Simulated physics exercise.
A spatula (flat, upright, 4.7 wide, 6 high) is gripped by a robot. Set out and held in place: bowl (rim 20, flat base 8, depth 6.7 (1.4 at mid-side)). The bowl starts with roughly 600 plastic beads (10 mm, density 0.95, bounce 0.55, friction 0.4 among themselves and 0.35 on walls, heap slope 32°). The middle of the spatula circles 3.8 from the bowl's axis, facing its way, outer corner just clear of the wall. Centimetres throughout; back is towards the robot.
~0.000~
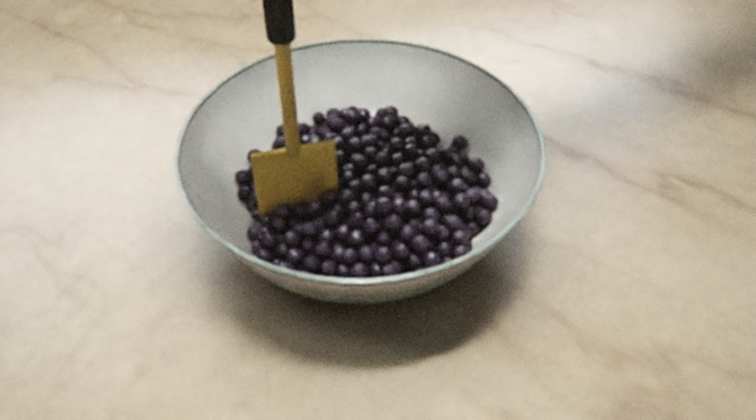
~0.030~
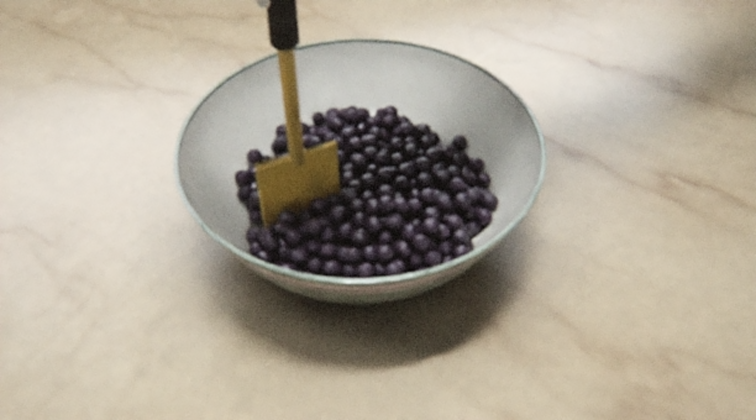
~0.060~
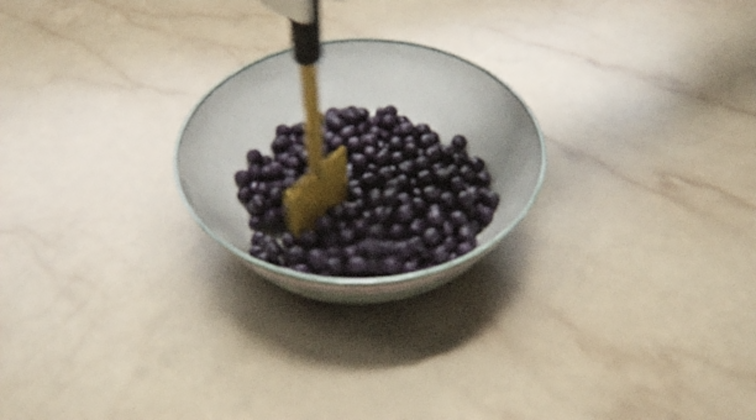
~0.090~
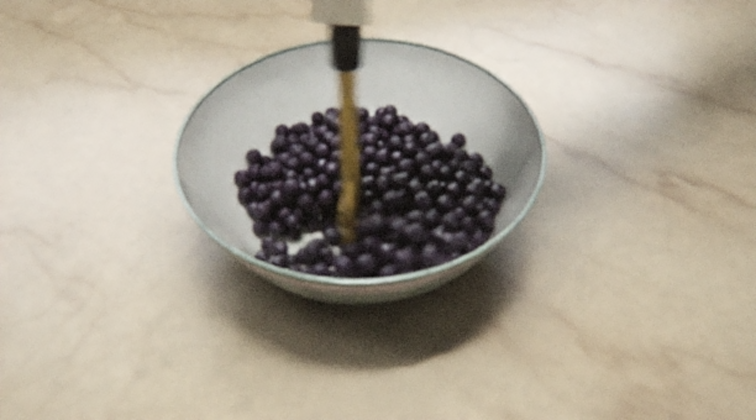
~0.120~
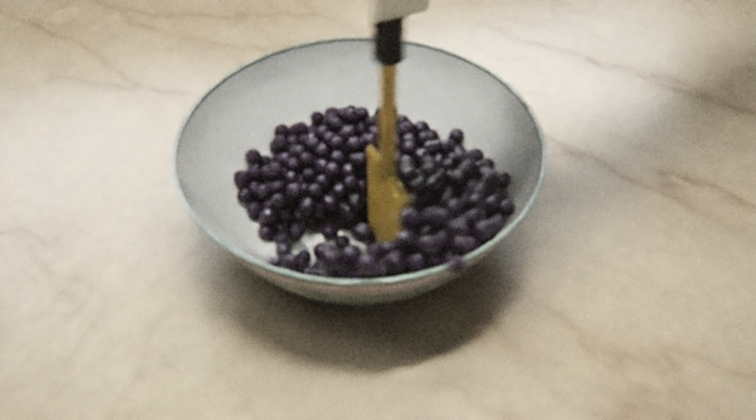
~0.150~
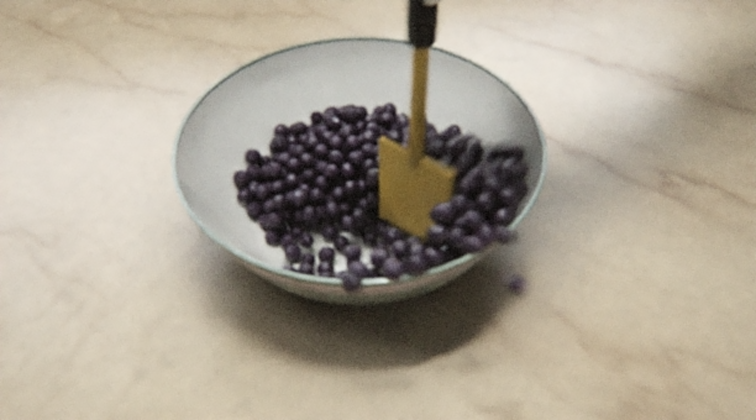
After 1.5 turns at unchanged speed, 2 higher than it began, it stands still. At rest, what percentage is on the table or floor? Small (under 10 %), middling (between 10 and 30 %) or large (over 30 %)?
Answer: Middling; between 10 and 30 % of the plastic beads finish on the table or floor.
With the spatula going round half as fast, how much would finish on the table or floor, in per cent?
In that case some 0 per cent.
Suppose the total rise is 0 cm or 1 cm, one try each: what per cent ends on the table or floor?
Some 30 and 25 per cent.
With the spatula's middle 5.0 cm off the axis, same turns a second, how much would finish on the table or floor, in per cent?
Then about 25 per cent.
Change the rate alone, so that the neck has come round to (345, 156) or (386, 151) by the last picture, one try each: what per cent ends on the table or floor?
Some 0 and 5 per cent.
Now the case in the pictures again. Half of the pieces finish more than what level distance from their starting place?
About 7 cm.
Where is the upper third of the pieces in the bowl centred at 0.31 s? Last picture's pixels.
Near (319, 95).
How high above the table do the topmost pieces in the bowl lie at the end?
About 5.5 cm.
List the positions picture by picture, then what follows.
The first picture shows spatula neck at (291, 126), 0° round; upper third of the load around (380, 181), from x 245 to 490, top at y 115; 597 in the bowl.
The second picture shows spatula neck at (294, 133), 11° round; upper third of the load around (377, 184), from x 245 to 490, top at y 115.
The third picture shows spatula neck at (315, 148), 39° round; upper third of the load around (377, 200), from x 240 to 490, top at y 115.
The fourth picture shows spatula neck at (350, 156), 68° round; upper third of the load around (398, 212), from x 240 to 495, top at y 110.
The fifth picture shows spatula neck at (388, 150), 97° round; upper third of the load around (426, 208), from x 240 to 505, top at y 110; 596 in the bowl, 1 in flight or on the tool.
The sixth picture shows spatula neck at (417, 133), 126° round; upper third of the load around (454, 187), from x 240 to 520, top at y 110; 592 in the bowl, 5 in flight or on the tool.
After 0.31 s, 284° round, highest piece 10 above the table; 534 in the bowl, 18 on the table or floor, 45 in flight or on the tool.
After 0.47 s, 82° round, highest piece 9 above the table; 498 in the bowl, 85 on the table or floor, 14 in flight or on the tool.
After 0.76 s, 180° round, highest piece 5 above the table; 494 in the bowl, 103 on the table or floor.
After 1.46 s, 180° round, highest piece 5 above the table; 494 in the bowl, 103 on the table or floor.
At rest, 494 in the bowl, 103 on the table or floor. That is 17 % on the table or floor.
